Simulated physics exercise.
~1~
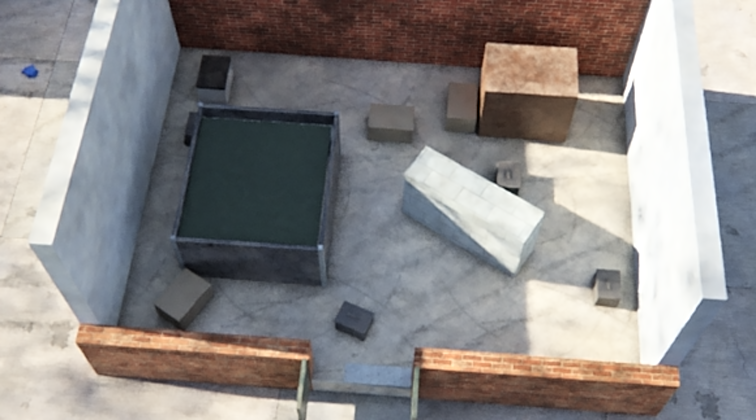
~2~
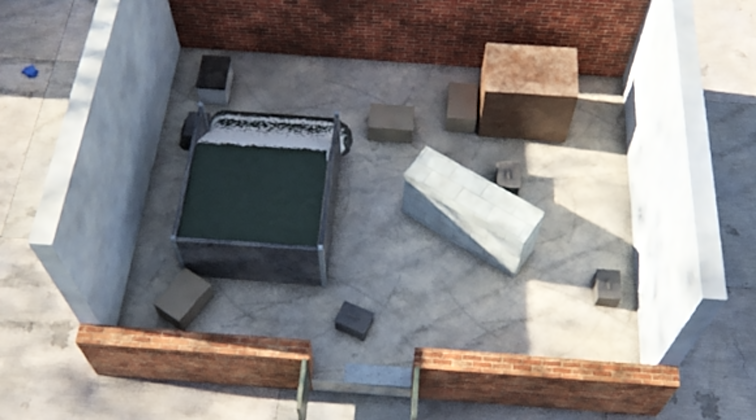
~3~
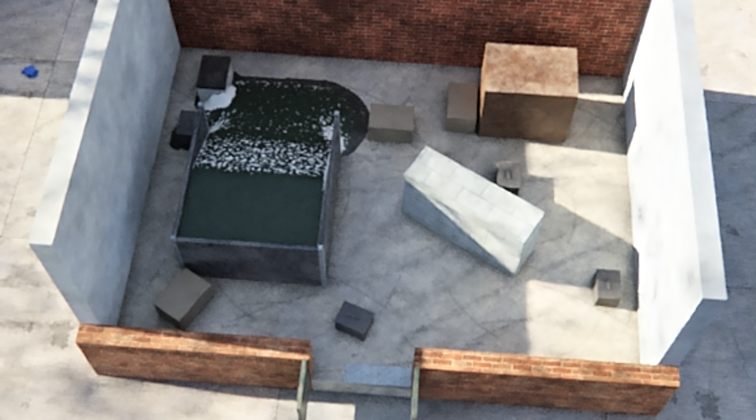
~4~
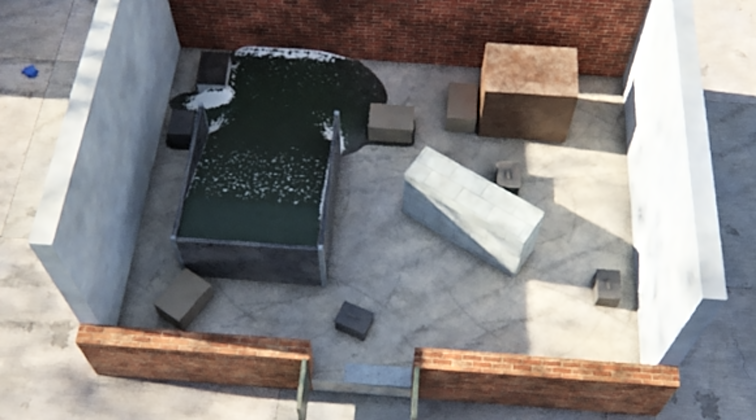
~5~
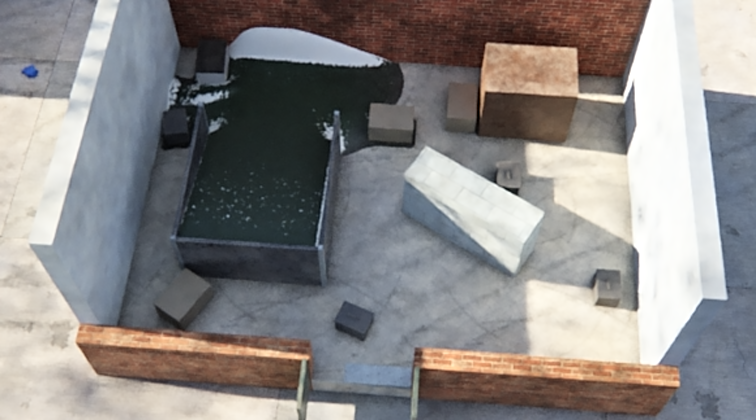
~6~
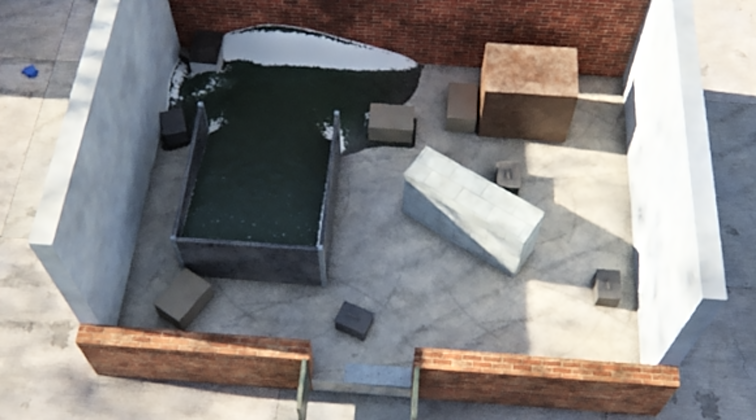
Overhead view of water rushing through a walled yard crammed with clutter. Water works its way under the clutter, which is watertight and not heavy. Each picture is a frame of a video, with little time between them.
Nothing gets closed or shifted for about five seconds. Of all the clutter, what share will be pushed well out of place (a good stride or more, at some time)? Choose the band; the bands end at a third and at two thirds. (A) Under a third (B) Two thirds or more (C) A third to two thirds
Answer: B.
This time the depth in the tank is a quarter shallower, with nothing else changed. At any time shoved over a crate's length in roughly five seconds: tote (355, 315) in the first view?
Verdict: Less than that.
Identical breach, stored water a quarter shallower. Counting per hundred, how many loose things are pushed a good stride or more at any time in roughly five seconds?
Roughly 90 per cent of them.
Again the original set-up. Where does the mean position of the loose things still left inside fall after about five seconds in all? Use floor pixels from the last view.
Roughly (439, 293).
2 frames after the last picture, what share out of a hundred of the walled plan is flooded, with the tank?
Estimate: 30 %.
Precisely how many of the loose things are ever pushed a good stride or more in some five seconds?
8.
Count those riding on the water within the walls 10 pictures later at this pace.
It adds up to 2.
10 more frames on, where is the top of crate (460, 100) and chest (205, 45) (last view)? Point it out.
Roughly (458, 150) for the first, roughly (176, 133) for the second.
A moment on, 1 of 8 are well off their spots; 1 afloat.
Next, 3 of 8 are well off their spots; 2 afloat.
Later, 5 of 8 are well off their spots; 5 afloat.
In the end, 8 of 8 are well off their spots, and 8 have been at some point; 5 afloat.
